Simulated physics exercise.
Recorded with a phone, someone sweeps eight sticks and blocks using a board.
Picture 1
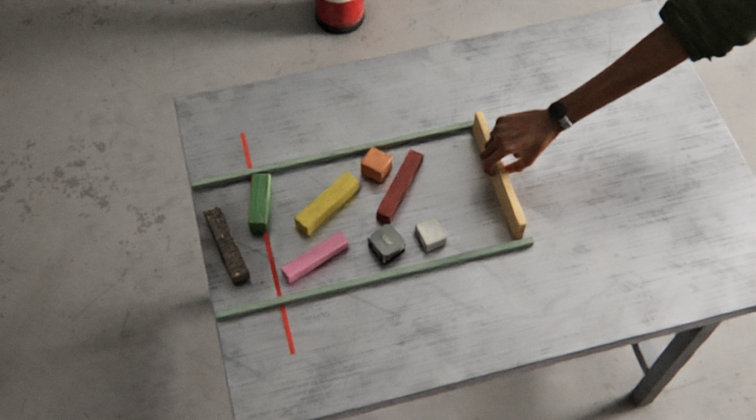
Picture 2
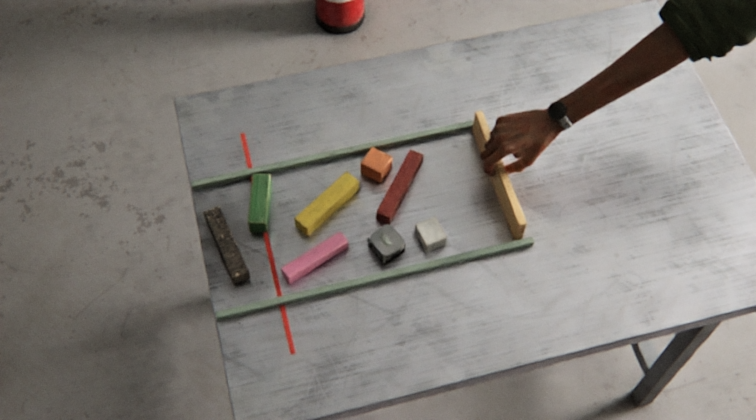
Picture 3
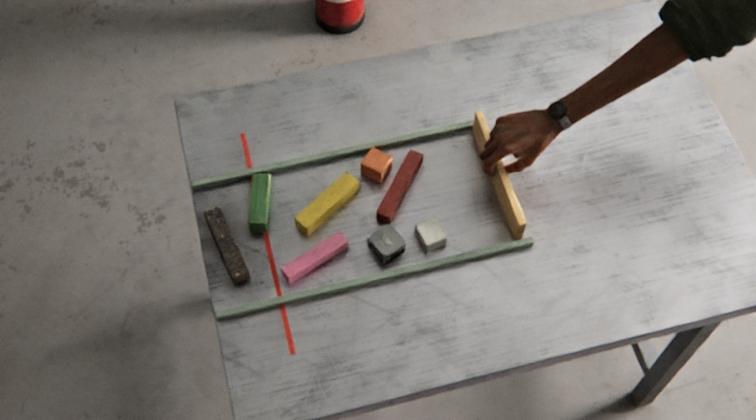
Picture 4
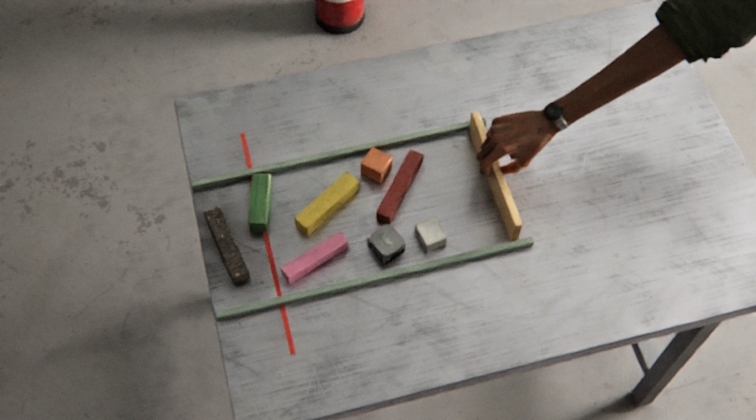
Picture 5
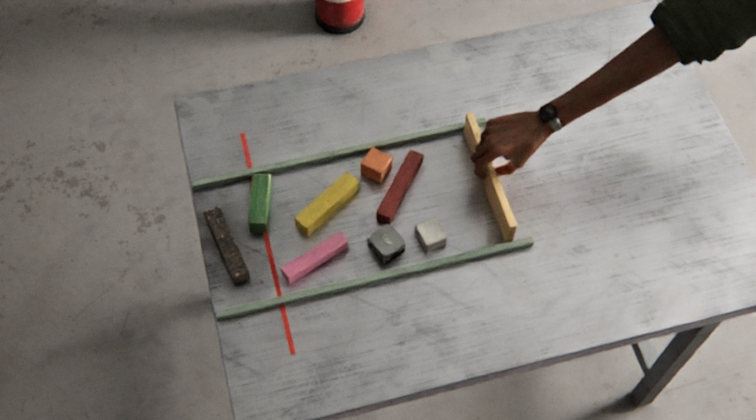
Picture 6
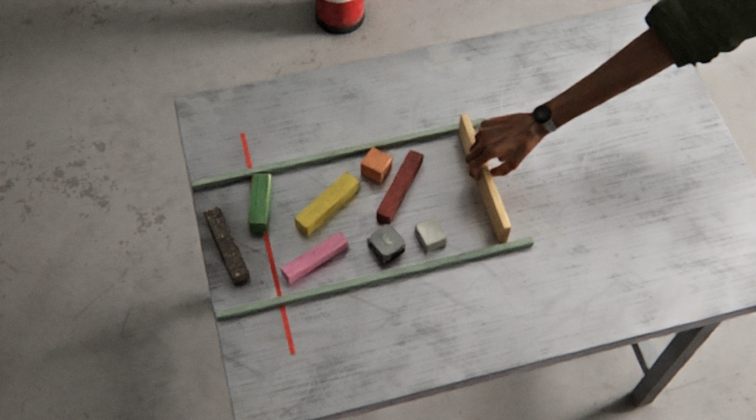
A hand slides a wooden board slightly left toward the colored sticks and blocks on a table.
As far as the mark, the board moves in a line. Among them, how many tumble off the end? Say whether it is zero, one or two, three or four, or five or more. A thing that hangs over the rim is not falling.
I would say one or two.
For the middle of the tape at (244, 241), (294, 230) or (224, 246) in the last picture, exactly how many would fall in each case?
Going through them in order, you'd see 3, 0 and 6.
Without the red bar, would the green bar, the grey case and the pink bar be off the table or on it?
Note: Green bar is on by the end; grey case is on by the end; pink bar is off by the end.
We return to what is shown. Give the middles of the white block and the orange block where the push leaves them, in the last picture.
I'd put one at around (263, 273) and the other at around (228, 190).
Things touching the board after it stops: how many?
All in all, 2.
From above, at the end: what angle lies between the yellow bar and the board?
Misalignment: Close to 15°.
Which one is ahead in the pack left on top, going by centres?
Closest at the end: The green bar.
Soon after, none off yet; black bar at rest near (227, 245); green bar at rest near (260, 203); pink bar at rest near (315, 258).
In the end, the number that fall off is one or two; gone, pink bar and black bar.
